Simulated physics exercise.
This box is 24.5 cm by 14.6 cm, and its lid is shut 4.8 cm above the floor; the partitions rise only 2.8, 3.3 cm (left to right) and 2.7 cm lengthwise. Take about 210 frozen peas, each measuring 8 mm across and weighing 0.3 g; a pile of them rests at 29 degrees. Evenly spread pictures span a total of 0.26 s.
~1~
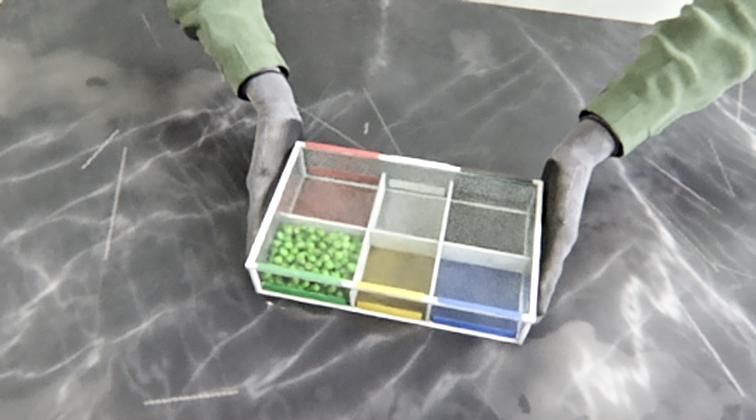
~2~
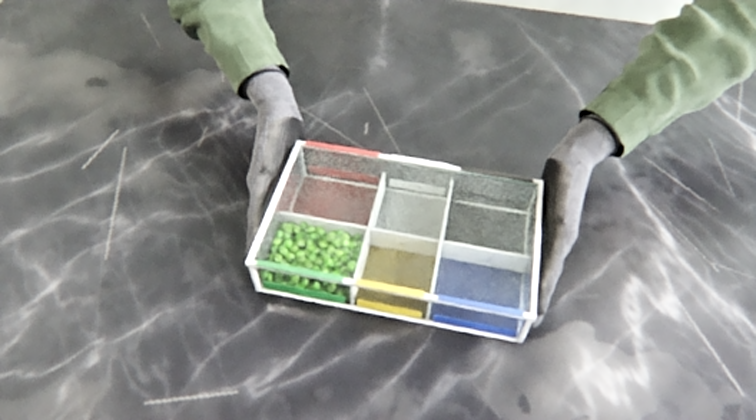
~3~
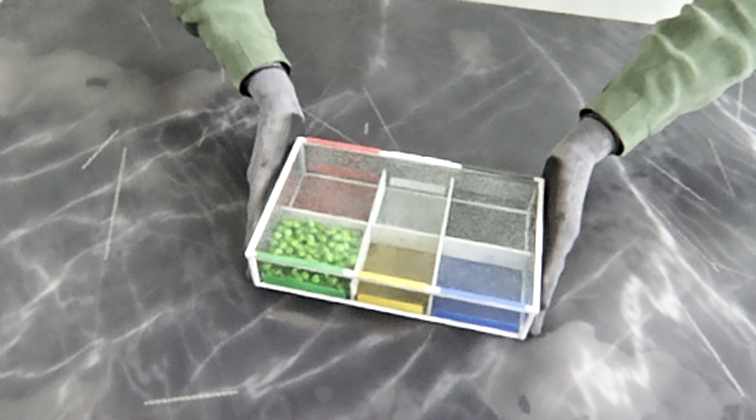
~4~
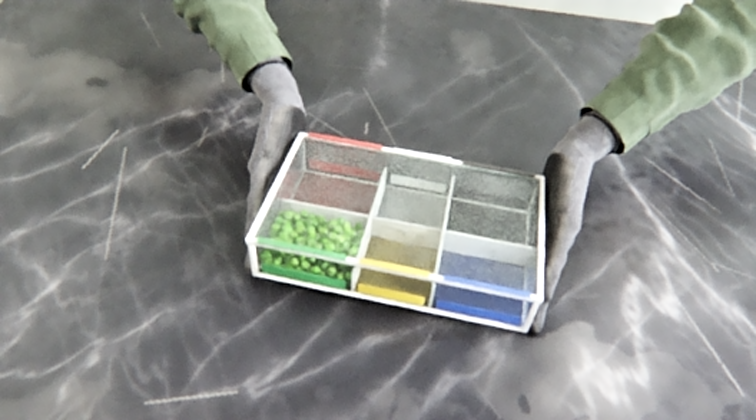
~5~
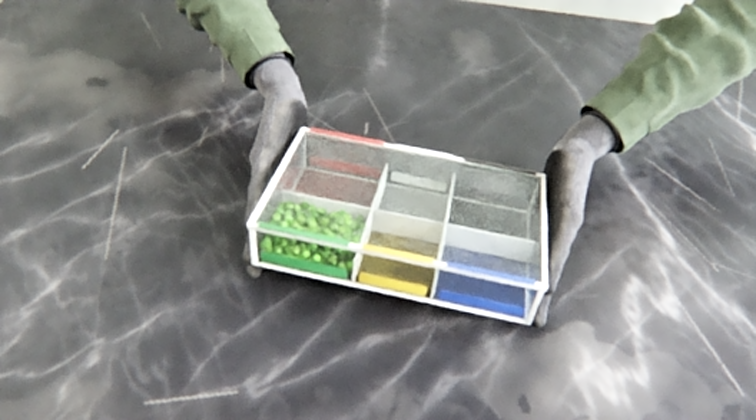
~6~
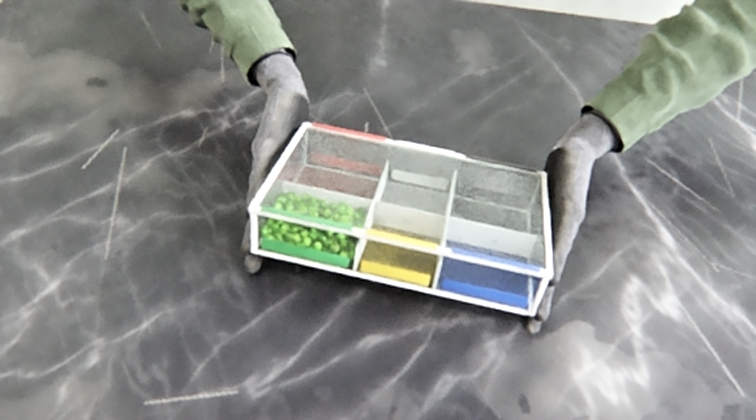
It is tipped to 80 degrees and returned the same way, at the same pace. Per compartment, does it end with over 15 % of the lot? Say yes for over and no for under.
Red: Yes; blue: No; green: Yes; yellow: No; white: Yes; black: No.
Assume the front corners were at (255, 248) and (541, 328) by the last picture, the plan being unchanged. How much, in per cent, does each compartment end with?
Red 0, blue 10, green 60, yellow 25, white 0, black 0.
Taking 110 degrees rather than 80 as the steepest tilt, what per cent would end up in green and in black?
Shares: Green 0 and black 5, in per cent.
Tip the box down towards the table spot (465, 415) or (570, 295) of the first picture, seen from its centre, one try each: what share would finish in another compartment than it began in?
The share comes to roughly 15 in a hundred, then roughly 60 in a hundred.
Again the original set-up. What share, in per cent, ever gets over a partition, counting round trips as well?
Roughly 55 %.
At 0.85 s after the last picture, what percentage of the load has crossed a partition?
At that instant it's around 30 per cent.
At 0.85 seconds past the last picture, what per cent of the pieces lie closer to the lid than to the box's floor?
Share: Approx. 40 %.
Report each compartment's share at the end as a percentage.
Red: 35 %, blue: 0 %, green: 45 %, yellow: 0 %, white: 20 %, black: 0 %.
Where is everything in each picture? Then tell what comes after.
In the first picture, box tilt 0 degrees, front corners at (252, 264) and (529, 317); green 100 %.
In the second picture, box tilt 1 degrees, front corners at (252, 261) and (530, 315).
In the third picture, box tilt 4 degrees, front corners at (252, 253) and (533, 308), lowest corner right back.
In the fourth picture, box tilt 8 degrees, front corners at (252, 239) and (537, 297), lowest corner right back.
In the fifth picture, box tilt 12 degrees, front corners at (253, 224) and (542, 285), lowest corner right back.
In the sixth picture, box tilt 17 degrees, front corners at (255, 208) and (547, 273), lowest corner right back; green 100 %.
Then, 0.85 s after the last picture, tilt 80 degrees; red 25 %, green 70 %, white 10 %.
Then, 1.42 s after the last picture, tilt 35 degrees; red 35 %, green 45 %, white 20 %.
Then, 2.05 s after the last picture, tilt 0 degrees; red 35 %, green 45 %, white 20 %.
In the end, red 35 %, blue 0 %, green 45 %, yellow 0 %, white 20 %, black 0 %.
